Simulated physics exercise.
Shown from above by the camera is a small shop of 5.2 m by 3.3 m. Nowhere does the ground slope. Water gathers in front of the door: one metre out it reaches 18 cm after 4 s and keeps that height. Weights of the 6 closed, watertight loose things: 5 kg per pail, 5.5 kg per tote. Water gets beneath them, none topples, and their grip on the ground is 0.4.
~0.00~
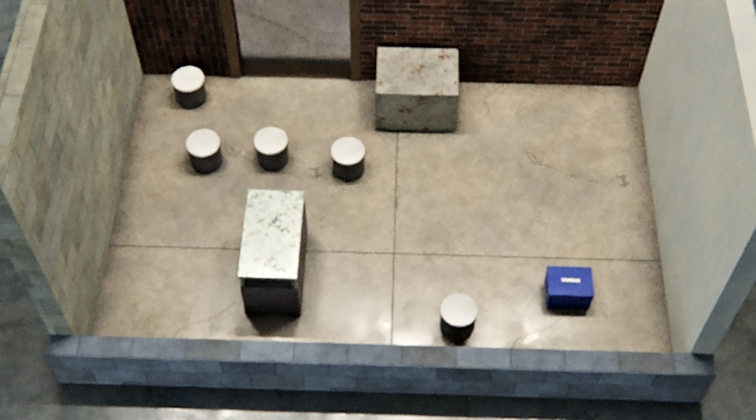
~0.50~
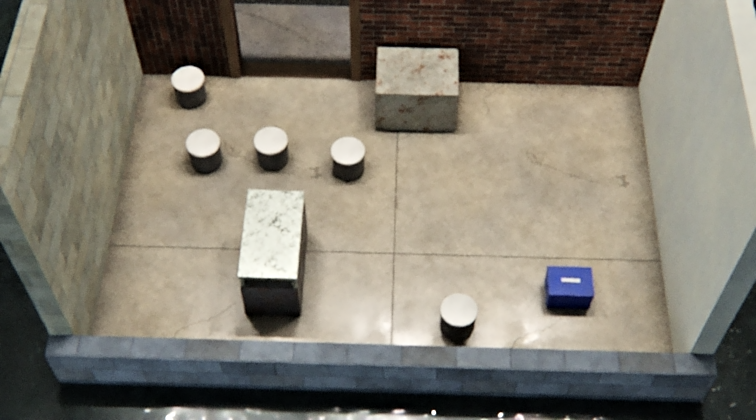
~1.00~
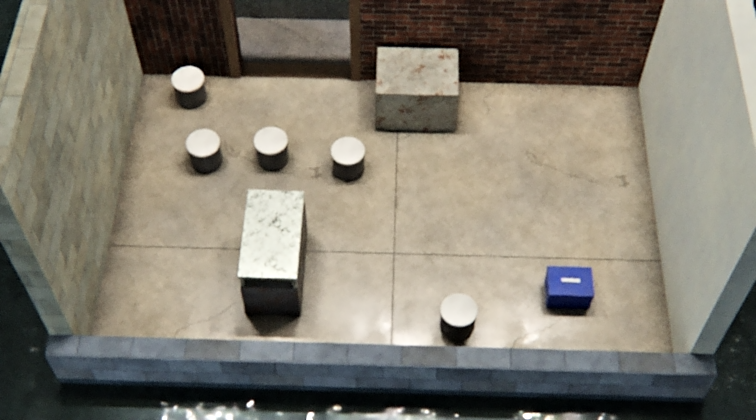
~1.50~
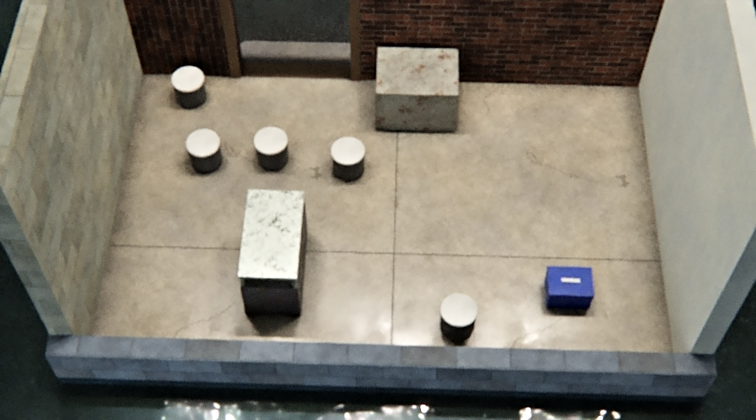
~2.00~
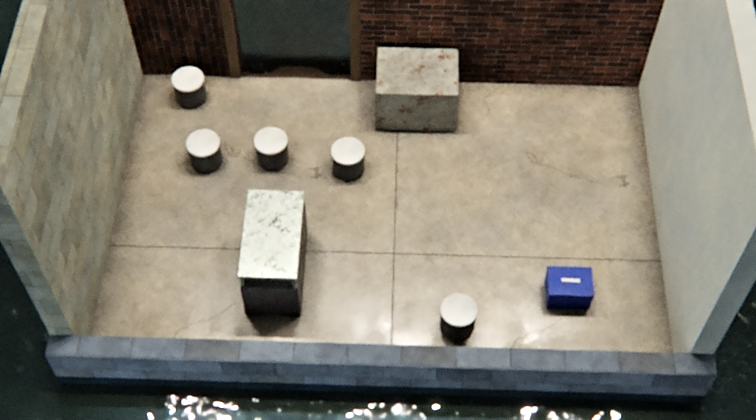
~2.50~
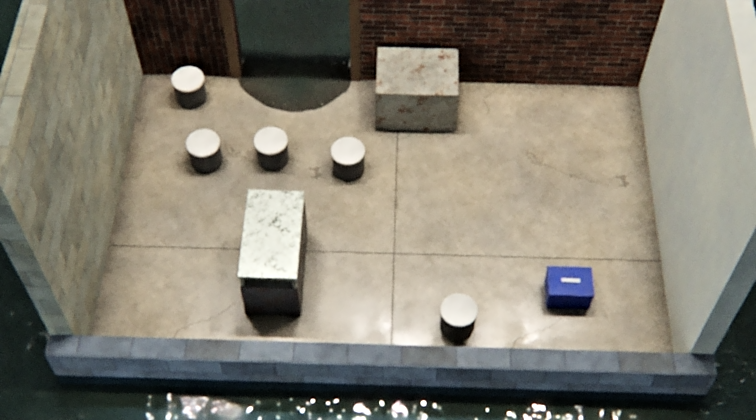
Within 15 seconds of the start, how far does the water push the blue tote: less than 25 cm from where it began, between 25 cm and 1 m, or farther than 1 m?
The blue tote ends up more than 1 m away.
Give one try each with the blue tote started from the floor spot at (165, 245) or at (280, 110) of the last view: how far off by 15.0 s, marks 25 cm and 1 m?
The first start leaves it well away, the second leaves it well away.
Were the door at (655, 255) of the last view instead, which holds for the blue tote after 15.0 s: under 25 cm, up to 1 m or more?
Then the blue tote gets carried off.
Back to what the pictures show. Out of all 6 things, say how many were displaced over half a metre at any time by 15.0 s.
I make that 6.
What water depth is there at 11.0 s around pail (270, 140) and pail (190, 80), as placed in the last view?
I'd put it at 8 cm and 5 cm respectively.
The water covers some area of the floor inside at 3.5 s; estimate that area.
Somewhere around 1.5 m2, roughly.
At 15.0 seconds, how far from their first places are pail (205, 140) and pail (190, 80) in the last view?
In turn: 50 cm, 150 cm.
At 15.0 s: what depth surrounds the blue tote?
Around 11 cm.
After 3.5 s the blue tote is near (571, 281), 0.0 m from its start, aground; 0 afloat.
After 6.8 s the blue tote is near (571, 281), 0.0 m from its start, aground; 0 afloat.
After 11.0 s the blue tote is near (603, 267), 0.3 m from its start, afloat; 4 afloat.
After 15.0 s the blue tote is near (514, 76), 2.4 m from its start, afloat; 6 afloat.
